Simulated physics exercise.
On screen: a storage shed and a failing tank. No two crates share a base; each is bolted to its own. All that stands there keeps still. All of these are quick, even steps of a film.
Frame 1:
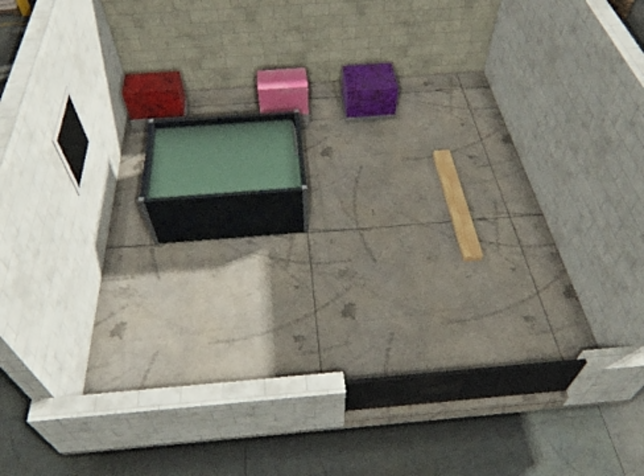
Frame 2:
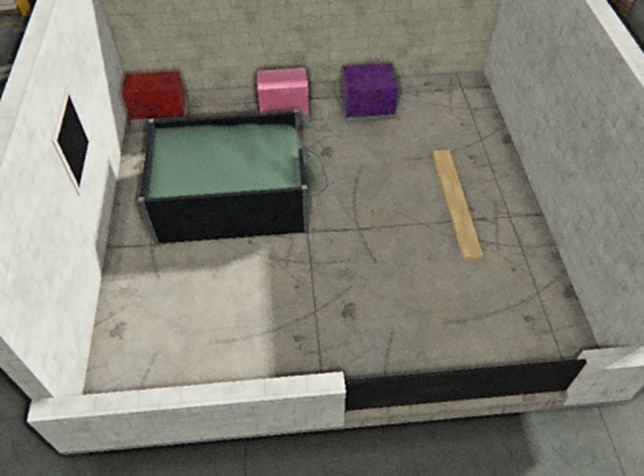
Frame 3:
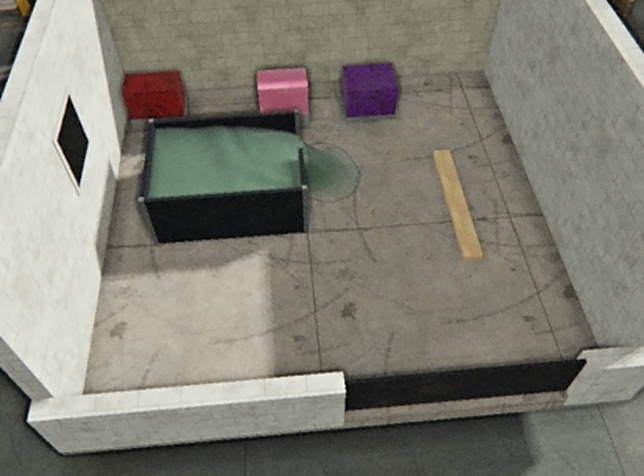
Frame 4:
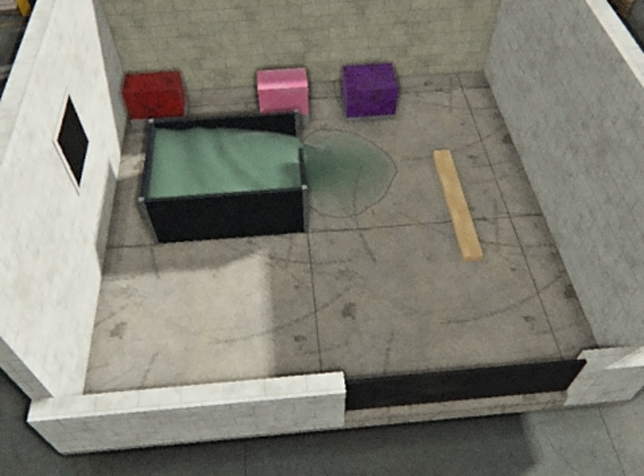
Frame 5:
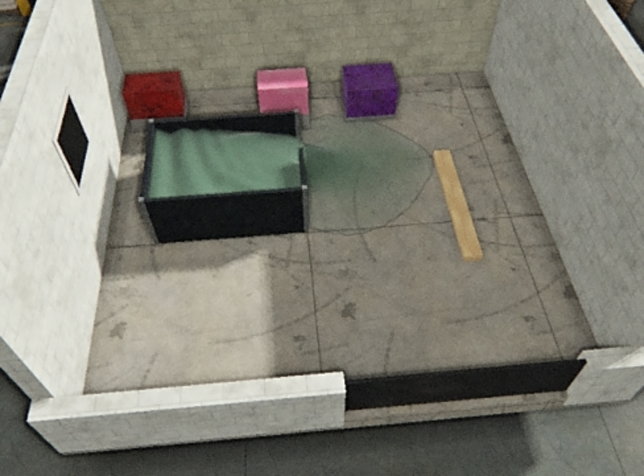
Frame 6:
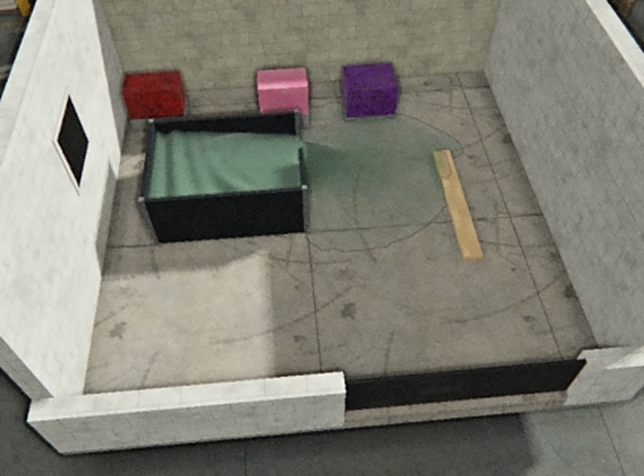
A storage shed with a grey concrete floor and pale walls is seen from high above its open front by a still camera. A dark-sided tank of green water stands at left, with red, pink and purple crates along the back wall and a flat tan plank lying at right. Water pours through a gap in the tank's right side and spreads thinly rightward across the floor, reaching the plank, while the level inside lowers and ripples.
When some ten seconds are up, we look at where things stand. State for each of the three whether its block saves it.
One by one: Pink crate: High enough; red crate: High enough; purple crate: Too low.
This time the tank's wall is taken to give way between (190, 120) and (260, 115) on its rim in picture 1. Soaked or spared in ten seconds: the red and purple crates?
The red crate is reached; the purple crate is reached.
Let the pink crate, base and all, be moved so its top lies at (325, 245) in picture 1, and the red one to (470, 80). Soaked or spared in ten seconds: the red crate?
I'd say the red crate gets flooded.
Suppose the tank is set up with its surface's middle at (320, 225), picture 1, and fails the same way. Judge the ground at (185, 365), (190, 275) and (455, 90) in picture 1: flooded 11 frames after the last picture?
First unwetted; next unwetted; last drenched.
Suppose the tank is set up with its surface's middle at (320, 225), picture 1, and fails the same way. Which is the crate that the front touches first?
Answer: The purple-painted one.
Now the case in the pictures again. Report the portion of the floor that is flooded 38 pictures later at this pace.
My estimate is near 75 per cent.
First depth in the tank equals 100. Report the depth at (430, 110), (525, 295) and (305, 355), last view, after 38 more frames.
The three come to some 10, 12 and 6 per cent respectively.
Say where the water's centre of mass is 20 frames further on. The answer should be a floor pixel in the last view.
That comes out near (361, 184).
A moment on, water covers 30 % of the floor; the pink crate water round its plinth, the red crate not reached, the purple crate water round its plinth.
Next, water covers 40 % of the floor; the pink crate water round its plinth, the red crate not reached, the purple crate water round its plinth.
Then, water covers 55 % of the floor; the pink crate water round its plinth, the red crate water round its plinth, the purple crate water round its plinth.
Later, water covers 75 % of the floor; the pink crate water round its plinth, the red crate water round its plinth, the purple crate water round its plinth.
In the end, water covers 95 % of the floor; the pink crate stayed above the water, the red crate stayed above the water, the purple crate was topped.
